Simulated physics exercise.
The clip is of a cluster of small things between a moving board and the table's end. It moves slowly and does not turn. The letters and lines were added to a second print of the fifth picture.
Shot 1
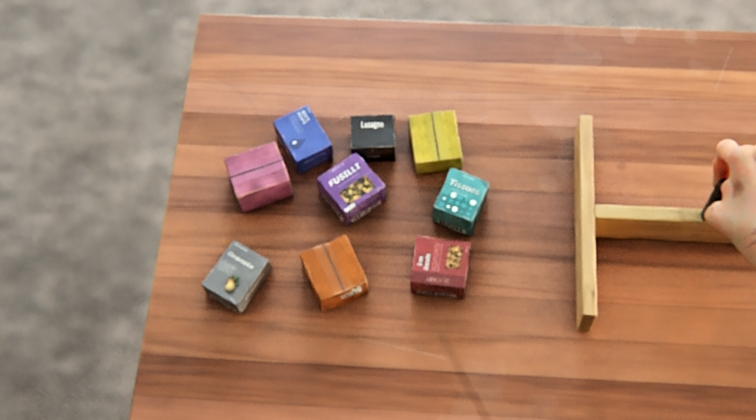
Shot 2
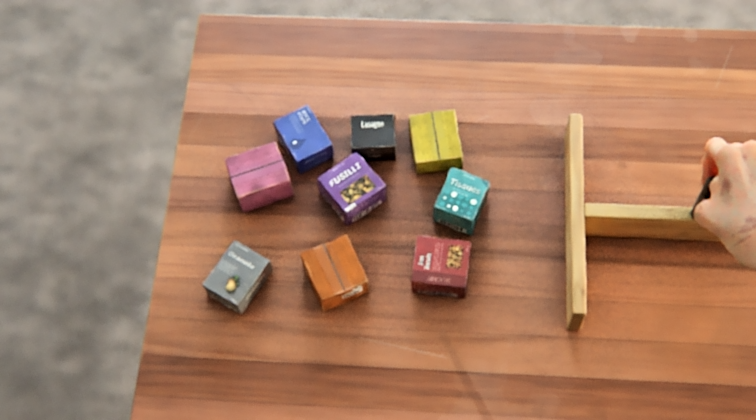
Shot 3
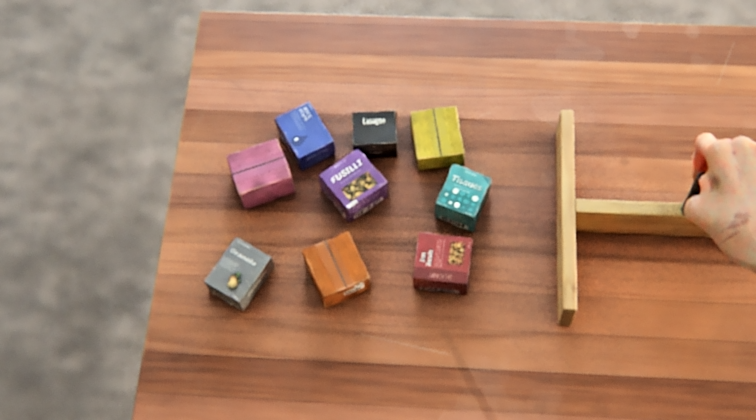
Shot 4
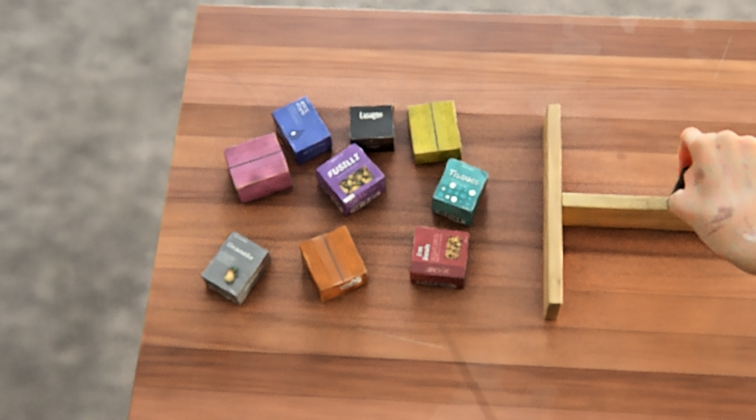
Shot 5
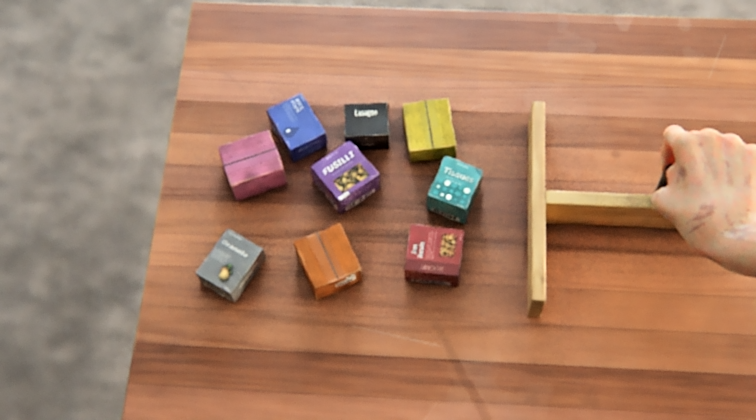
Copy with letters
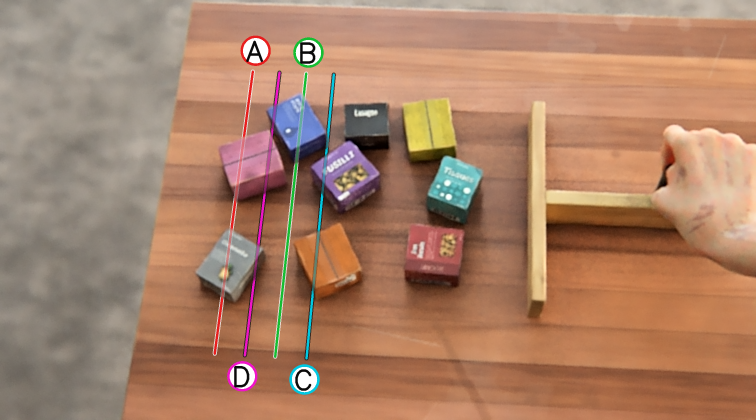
Nine small coloured boxes sit in a loose cluster on a striped brown wooden table, seen from above, with grey floor beyond its left edge. Purple is in the middle, ringed by pink, blue, black, yellow, turquoise, red, orange and grey. From the right, a hand slowly slides a T-shaped wooden board left toward the boxes, which stay put, while the view shifts slightly.
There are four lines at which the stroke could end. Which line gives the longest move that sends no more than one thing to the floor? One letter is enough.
B is the last line within the limit.
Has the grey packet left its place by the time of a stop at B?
Yes.
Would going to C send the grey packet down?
No.
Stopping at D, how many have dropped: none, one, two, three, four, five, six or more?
In all, three.
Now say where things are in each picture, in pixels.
In the first picture, pink box (259, 177); purple packet (351, 190); red packet (440, 268).
In the second picture, board (578, 209); grey packet (239, 278).
In the third picture, board (568, 205); turquoise box (463, 198).
In the fourth picture, board (555, 199); orange box (334, 264).
In the fifth picture, board (539, 196); pink box (252, 166); purple packet (345, 178); red packet (434, 256).
On the marked copy, A at (235, 204); B at (292, 206); C at (321, 207); D at (263, 205).
Taking B. A third of the way, board (450, 193); yellow box (422, 128); red packet (412, 256).
Two thirds of the way, board (360, 189); pink box (222, 167); grey packet (215, 270).
When it is over, board (293, 186); grey packet (155, 269); pink box (175, 172); none fallen.
As for the rest, A drops three; C is within the limit but short; D drops three.
